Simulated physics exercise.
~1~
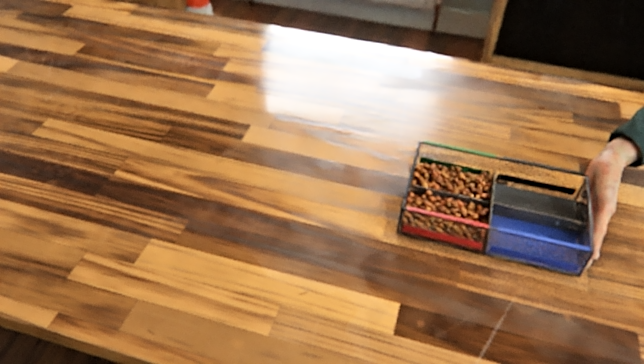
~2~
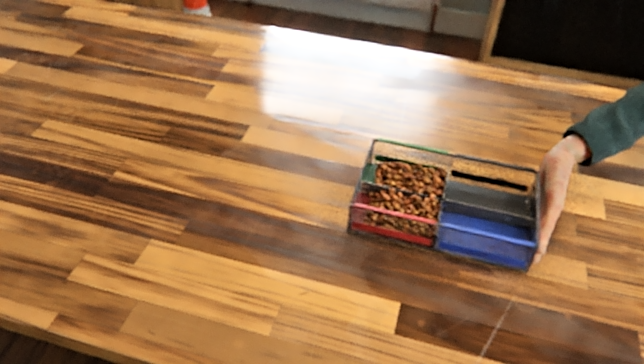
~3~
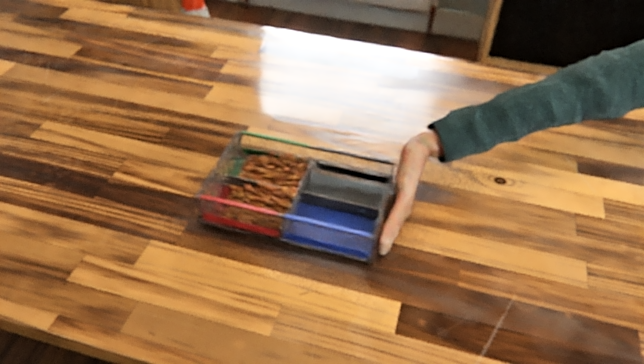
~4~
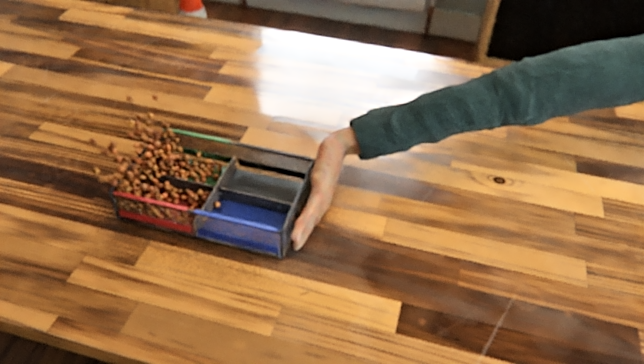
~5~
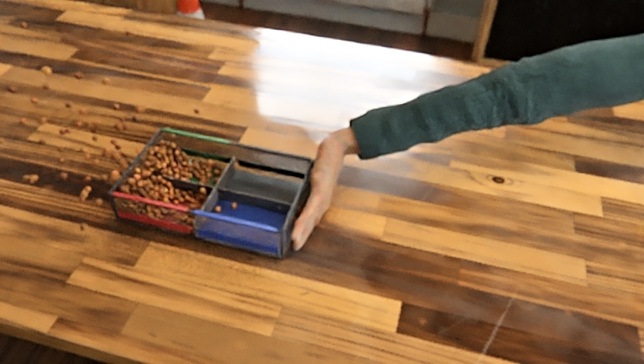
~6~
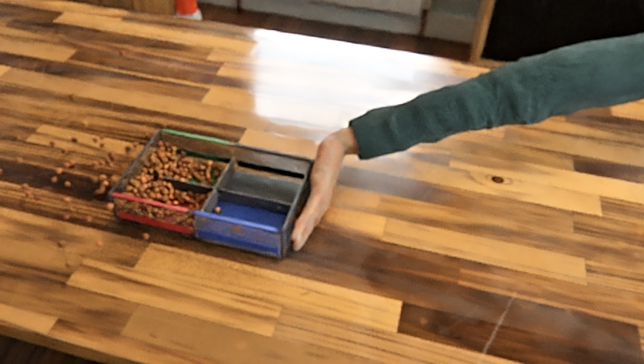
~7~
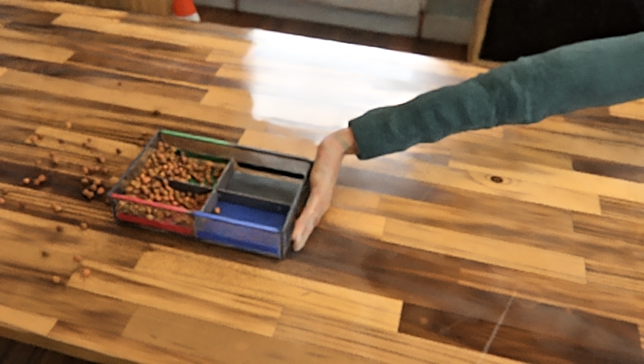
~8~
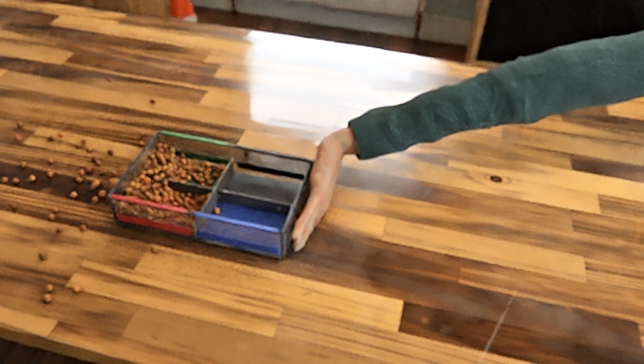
A glossy wooden tabletop of light and dark strips is seen from above at an angle, with an orange and white object at the far edge. At the right, a hand in a dark green sleeve holds a clear divided tray, its left compartments, edged red and green, filled with small brown balls beside empty grey and blue ones. The hand pushes the tray quickly leftward, then stops it abruptly. The balls surge up and spill over the left side, bouncing and rolling across the wood. Most remain in the left compartments, while the scattered ones lie around the table's left side and the hand stays against the tray.
